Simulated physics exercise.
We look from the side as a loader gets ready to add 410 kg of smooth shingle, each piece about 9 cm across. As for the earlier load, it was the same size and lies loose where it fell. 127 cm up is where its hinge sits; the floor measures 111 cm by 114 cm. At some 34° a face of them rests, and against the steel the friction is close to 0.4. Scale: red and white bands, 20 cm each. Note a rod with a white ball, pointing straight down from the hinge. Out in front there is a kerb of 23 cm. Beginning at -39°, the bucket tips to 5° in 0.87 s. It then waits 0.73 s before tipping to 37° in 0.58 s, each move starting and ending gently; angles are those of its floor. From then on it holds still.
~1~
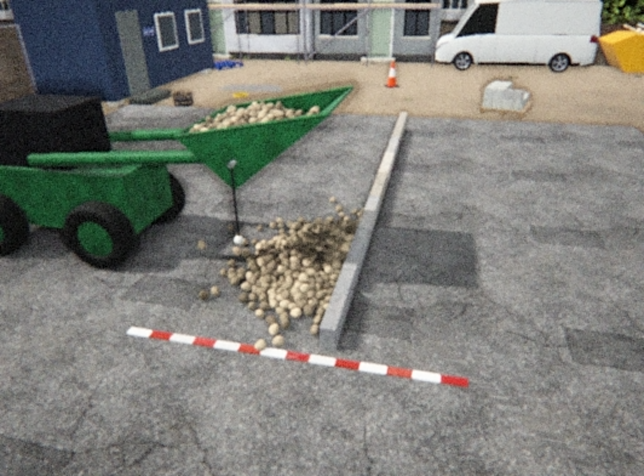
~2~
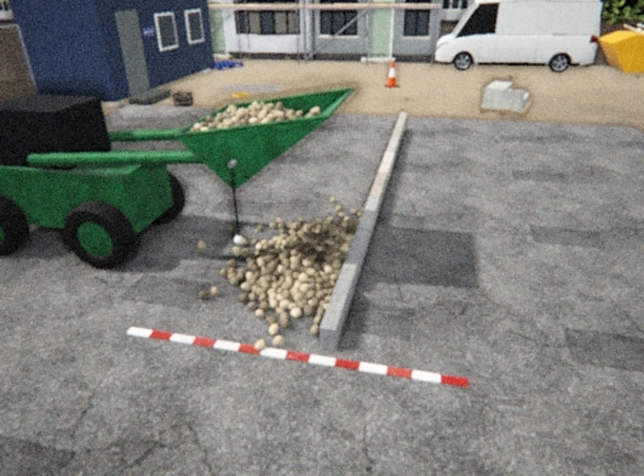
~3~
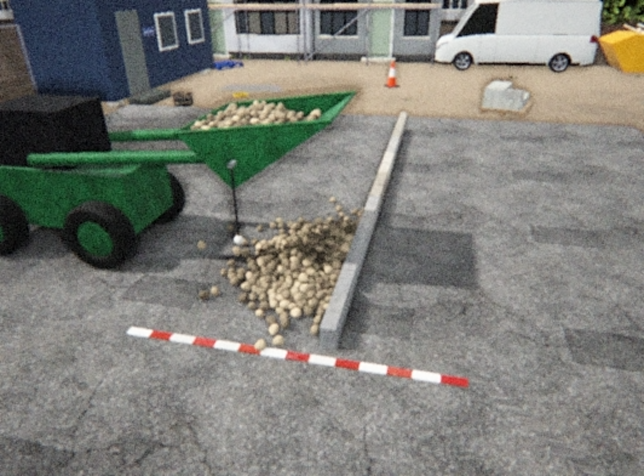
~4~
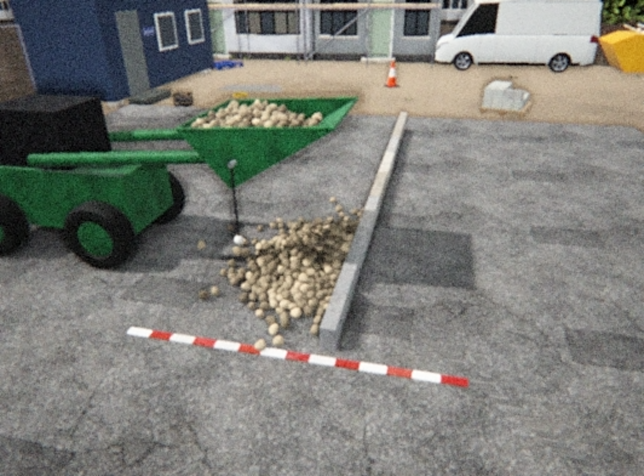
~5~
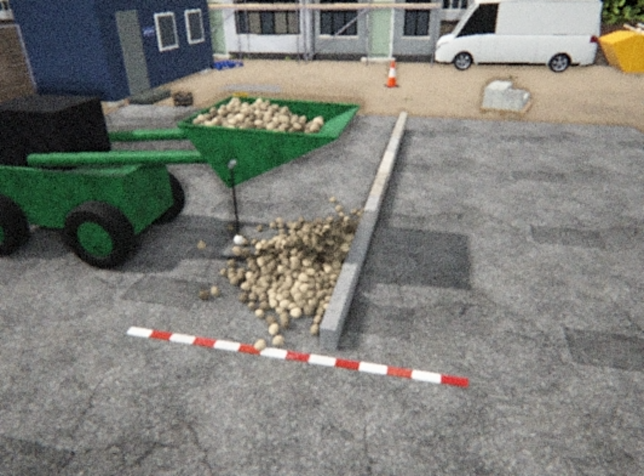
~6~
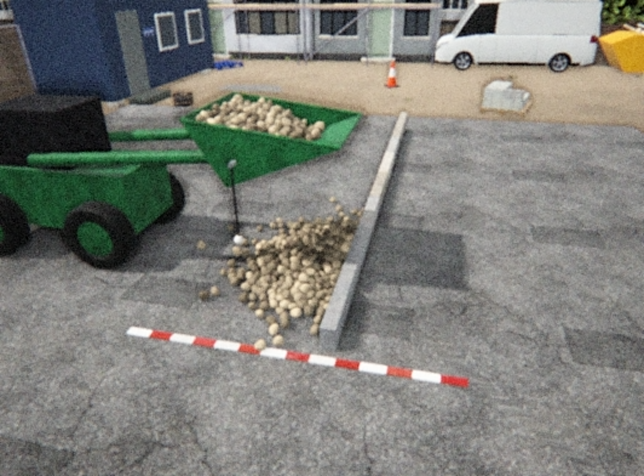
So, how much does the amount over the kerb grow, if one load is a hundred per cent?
It grows by around 58 per cent.
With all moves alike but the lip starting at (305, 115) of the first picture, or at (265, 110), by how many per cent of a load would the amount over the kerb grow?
30 % and 5 %.
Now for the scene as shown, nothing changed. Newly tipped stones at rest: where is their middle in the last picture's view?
Middle: Approx. (376, 261) px.
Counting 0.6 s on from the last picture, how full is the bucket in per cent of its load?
Roughly 100 parts in a hundred of the load.
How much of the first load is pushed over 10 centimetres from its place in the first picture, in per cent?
Close to 0 per cent.
Then, 0.3 s after the last picture the floor is at -2°; in per cent of one load, 100 in the bucket, 100 on this side of the kerb; the foremost stones are at (346, 258).
Then, 0.6 s after the last picture the floor is at 5°; in per cent of one load, 100 in the bucket, 100 on this side of the kerb; the foremost stones are at (346, 258).
Then, 2.3 s after the last picture the floor is at 37°; in per cent of one load, 22 in the bucket, 151 on this side of the kerb, 27 over the kerb; the foremost stones are at (444, 270).
Then, 5.0 s after the last picture the floor is at 37°; in per cent of one load, 0 in the bucket, 142 on this side of the kerb, 58 over the kerb; the foremost stones are at (521, 281). Net gain over the kerb, 58.
